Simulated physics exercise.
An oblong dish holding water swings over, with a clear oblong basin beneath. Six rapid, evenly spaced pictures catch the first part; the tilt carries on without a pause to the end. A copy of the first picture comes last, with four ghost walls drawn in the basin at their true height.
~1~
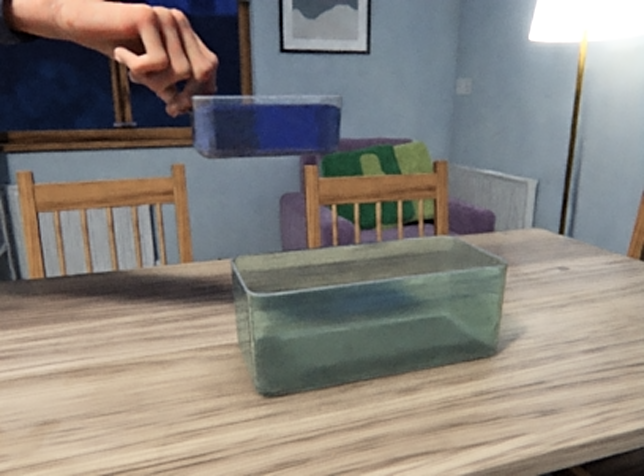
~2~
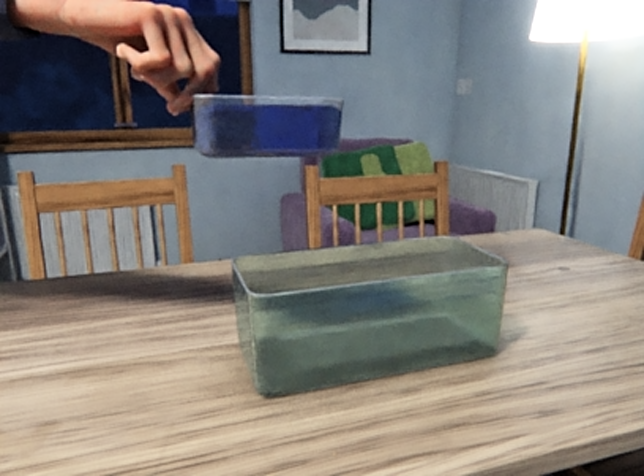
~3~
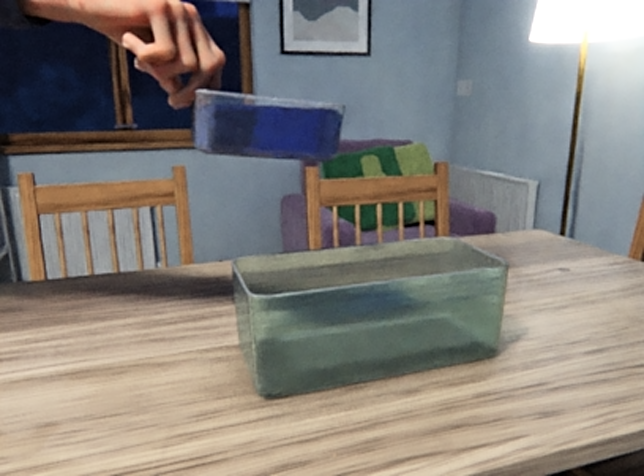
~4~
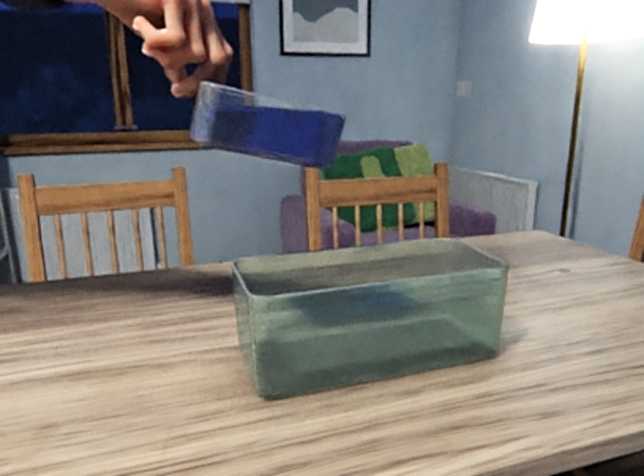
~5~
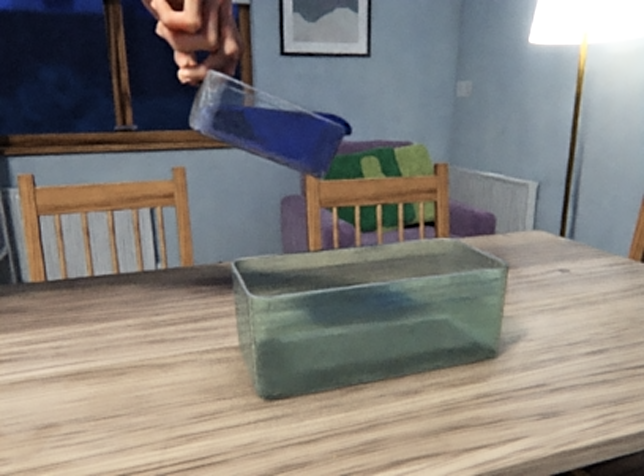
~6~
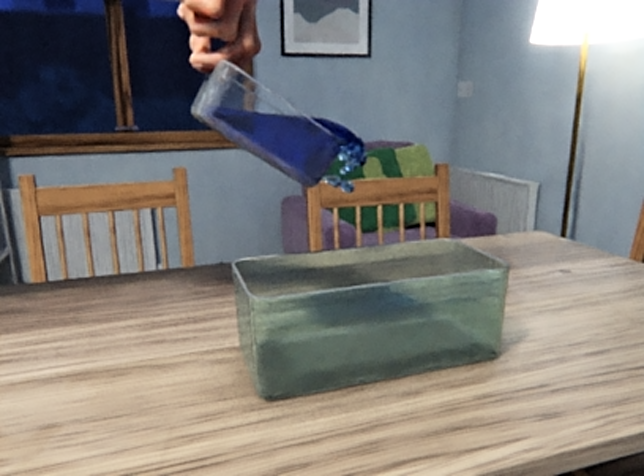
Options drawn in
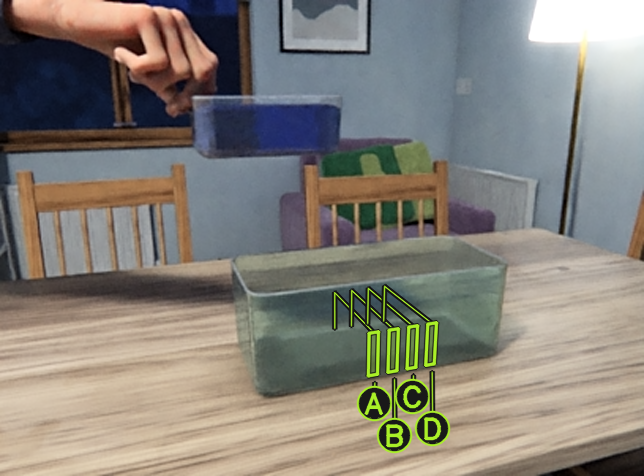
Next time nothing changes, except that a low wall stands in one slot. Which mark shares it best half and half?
C beats the others.
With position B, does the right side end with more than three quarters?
No, it does not.
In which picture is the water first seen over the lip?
Picture 5.
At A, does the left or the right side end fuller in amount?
More ends on the right.
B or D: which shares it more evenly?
That is position B.
On the marked copy, A at (374, 382); B at (394, 379); C at (413, 375); D at (432, 371).
With A, about 18 % ends left of the wall and 76 % right of it; 6 % is lost outside.
With B, about 28 % ends left of the wall and 66 % right of it; 6 % is lost outside.
With C, about 46 % ends left of the wall and 48 % right of it; 6 % is lost outside.
With D, about 83 % ends left of the wall and 9 % right of it; 8 % is lost outside.
